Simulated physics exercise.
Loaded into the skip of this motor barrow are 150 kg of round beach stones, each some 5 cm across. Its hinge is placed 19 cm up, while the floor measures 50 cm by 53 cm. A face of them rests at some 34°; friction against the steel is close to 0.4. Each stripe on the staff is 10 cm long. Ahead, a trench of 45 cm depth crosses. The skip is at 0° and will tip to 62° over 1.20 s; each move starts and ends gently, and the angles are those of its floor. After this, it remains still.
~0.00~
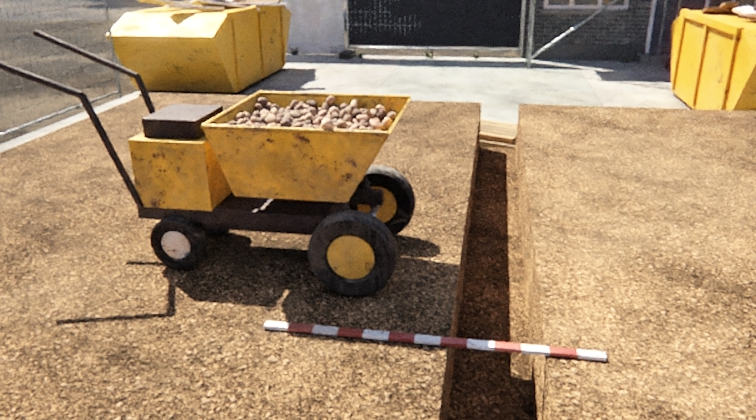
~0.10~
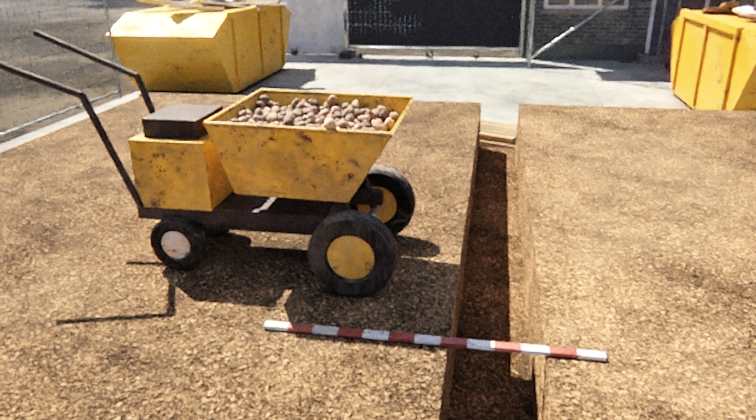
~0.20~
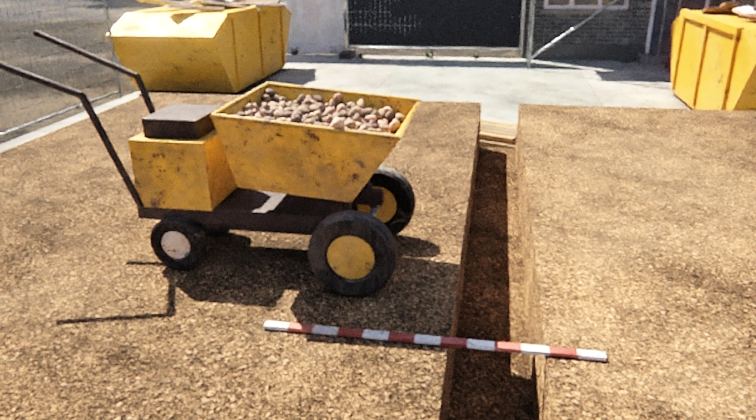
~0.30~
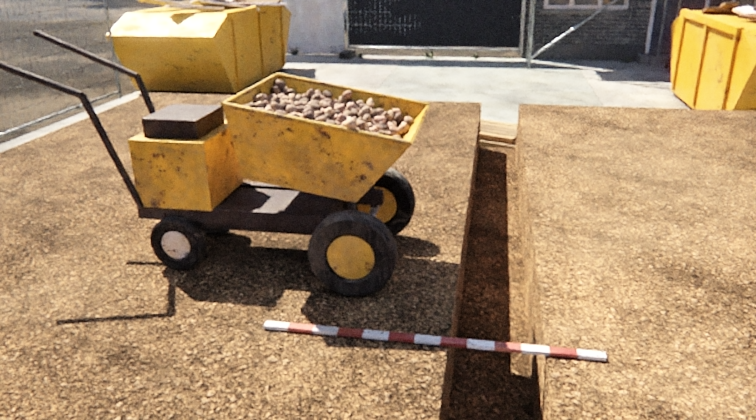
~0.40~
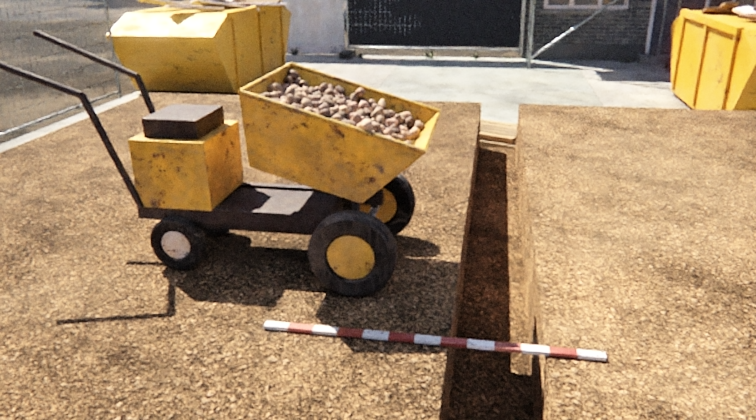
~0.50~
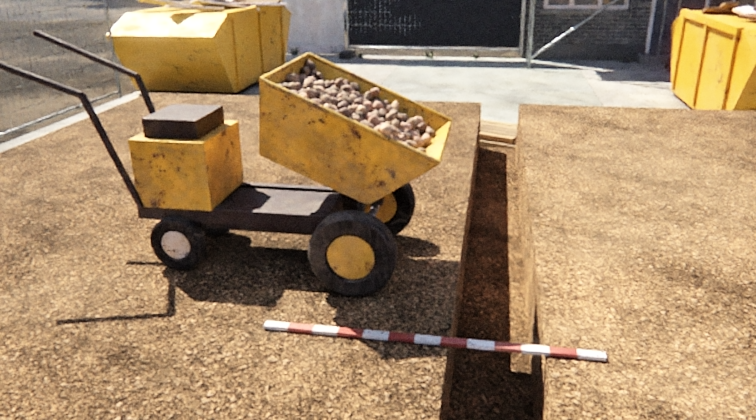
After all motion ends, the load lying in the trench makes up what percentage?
It makes up about 51 per cent.
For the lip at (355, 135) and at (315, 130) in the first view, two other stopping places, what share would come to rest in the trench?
First some 70, then 55 per cent.
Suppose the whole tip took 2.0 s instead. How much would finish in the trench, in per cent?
In that case some 60 per cent.
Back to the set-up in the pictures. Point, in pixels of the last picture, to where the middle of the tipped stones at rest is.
In the last view, about (514, 342).
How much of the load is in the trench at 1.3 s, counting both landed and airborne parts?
Some 15 per cent of the load by that point.
After 0.9 s the floor is at 52°; 100 % in the skip; the foremost stones are at (472, 196).
After 1.3 s the floor is at 62°; 77 % in the skip, 17 % in the trench, 6 % past the trench; the foremost stones are at (571, 285).
After 1.6 s the floor is at 62°; 53 % in the skip, 27 % in the trench, 20 % past the trench; the foremost stones are at (692, 290).
After 3.6 s the floor is at 62°; 28 % in the skip, 51 % in the trench, 21 % past the trench; the foremost stones are past the picture's edge.
